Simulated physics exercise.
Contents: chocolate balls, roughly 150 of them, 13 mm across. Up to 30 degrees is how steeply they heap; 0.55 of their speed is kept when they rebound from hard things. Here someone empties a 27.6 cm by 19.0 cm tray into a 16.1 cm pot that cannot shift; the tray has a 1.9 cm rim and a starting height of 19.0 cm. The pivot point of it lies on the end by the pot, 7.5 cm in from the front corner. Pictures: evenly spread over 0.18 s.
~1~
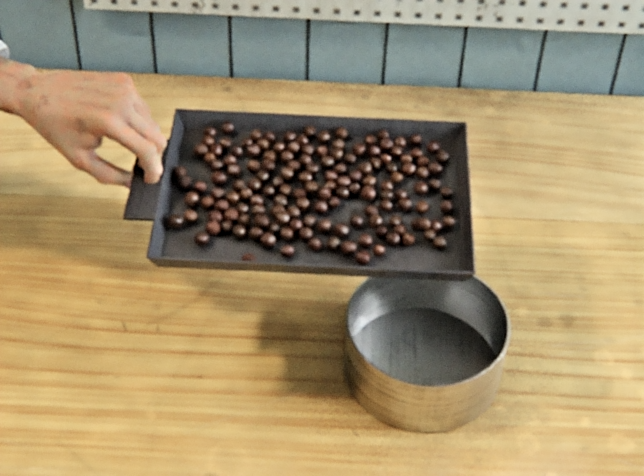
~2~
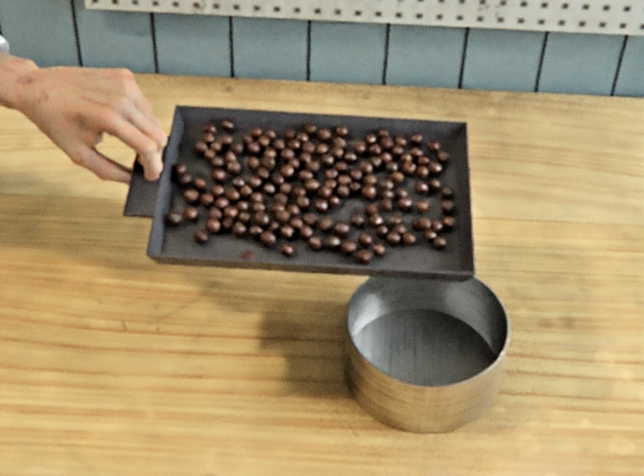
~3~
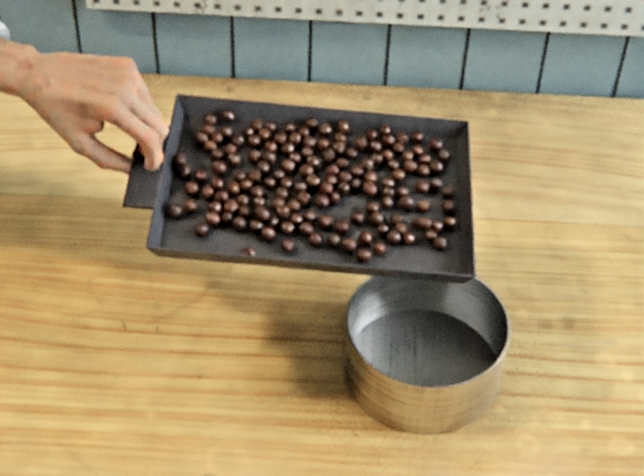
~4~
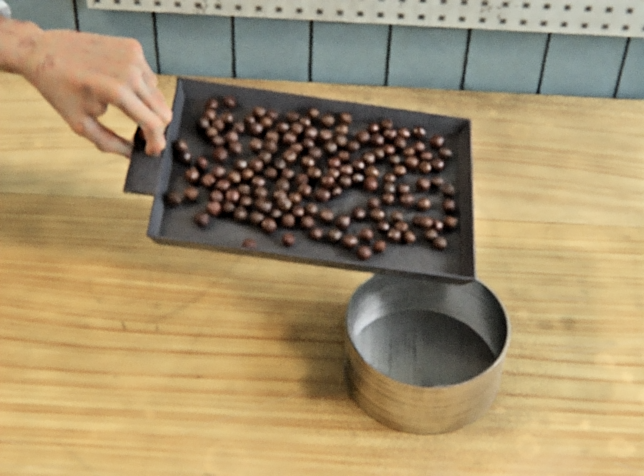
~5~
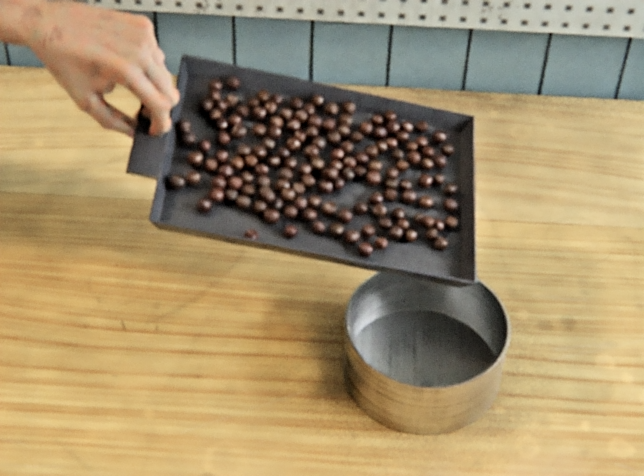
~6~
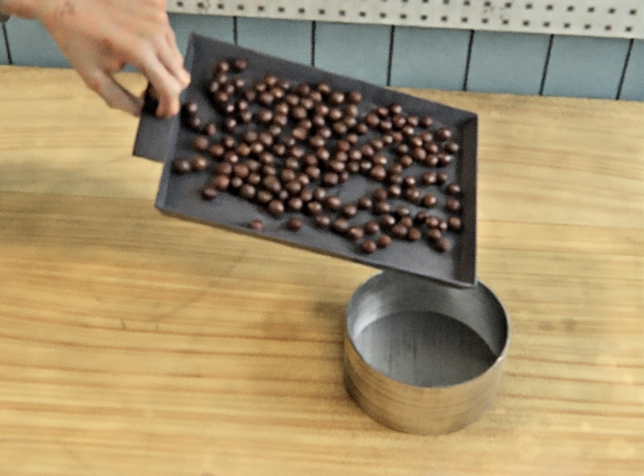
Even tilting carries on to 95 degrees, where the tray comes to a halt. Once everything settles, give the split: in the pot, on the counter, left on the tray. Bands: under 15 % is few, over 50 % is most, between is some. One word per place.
Pot: Some, counter: Most, tray: Few.
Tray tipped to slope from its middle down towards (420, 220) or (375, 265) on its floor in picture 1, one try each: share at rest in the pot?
Roughly 10 per cent on the first try and 55 per cent on the second.
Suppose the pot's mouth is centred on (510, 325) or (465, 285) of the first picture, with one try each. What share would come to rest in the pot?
Spot one: Some 75 per cent; spot two: Some 15 per cent.
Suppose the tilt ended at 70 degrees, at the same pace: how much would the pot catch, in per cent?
Around 25 in a hundred.
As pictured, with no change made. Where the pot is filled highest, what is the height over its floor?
Some 1.5 cm.
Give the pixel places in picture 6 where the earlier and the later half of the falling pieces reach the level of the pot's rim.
Earlier half close to (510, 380), later half at (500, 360) in pixels.
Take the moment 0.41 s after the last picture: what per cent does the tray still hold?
About 60%.
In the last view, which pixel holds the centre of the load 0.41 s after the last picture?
Load centre, approx.: (481, 282) px.
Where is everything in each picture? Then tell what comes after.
The first frame shows tray tilt 0 degrees, front corners at (157, 251) and (466, 266); middle of the pieces at (311, 188); pot at (428, 321).
The second frame shows tray tilt 1 degrees, front corners at (157, 249) and (466, 267); middle of the pieces at (311, 186).
The third frame shows tray tilt 3 degrees, front corners at (156, 241) and (467, 269), lowest corner right front; middle of the pieces at (312, 182).
The fourth frame shows tray tilt 8 degrees, front corners at (157, 230) and (467, 271), lowest corner right front; middle of the pieces at (314, 174).
The fifth frame shows tray tilt 13 degrees, front corners at (160, 215) and (468, 275), lowest corner right front; middle of the pieces at (317, 164).
The sixth frame shows tray tilt 19 degrees, front corners at (166, 201) and (468, 278), lowest corner right front; middle of the pieces at (322, 155); pot at (428, 322).
Then, 0.25 s after the last picture, tilt 57 degrees; the tray holds 100 %, the pot 0 %.
Then, 0.41 s after the last picture, tilt 82 degrees; the tray holds 60 %, the pot 0 %.
Then, 0.70 s after the last picture, tilt 95 degrees; the tray holds 0 %, the pot 30 %.
In the end, pot 30 %, counter 70 %, tray 0 %.
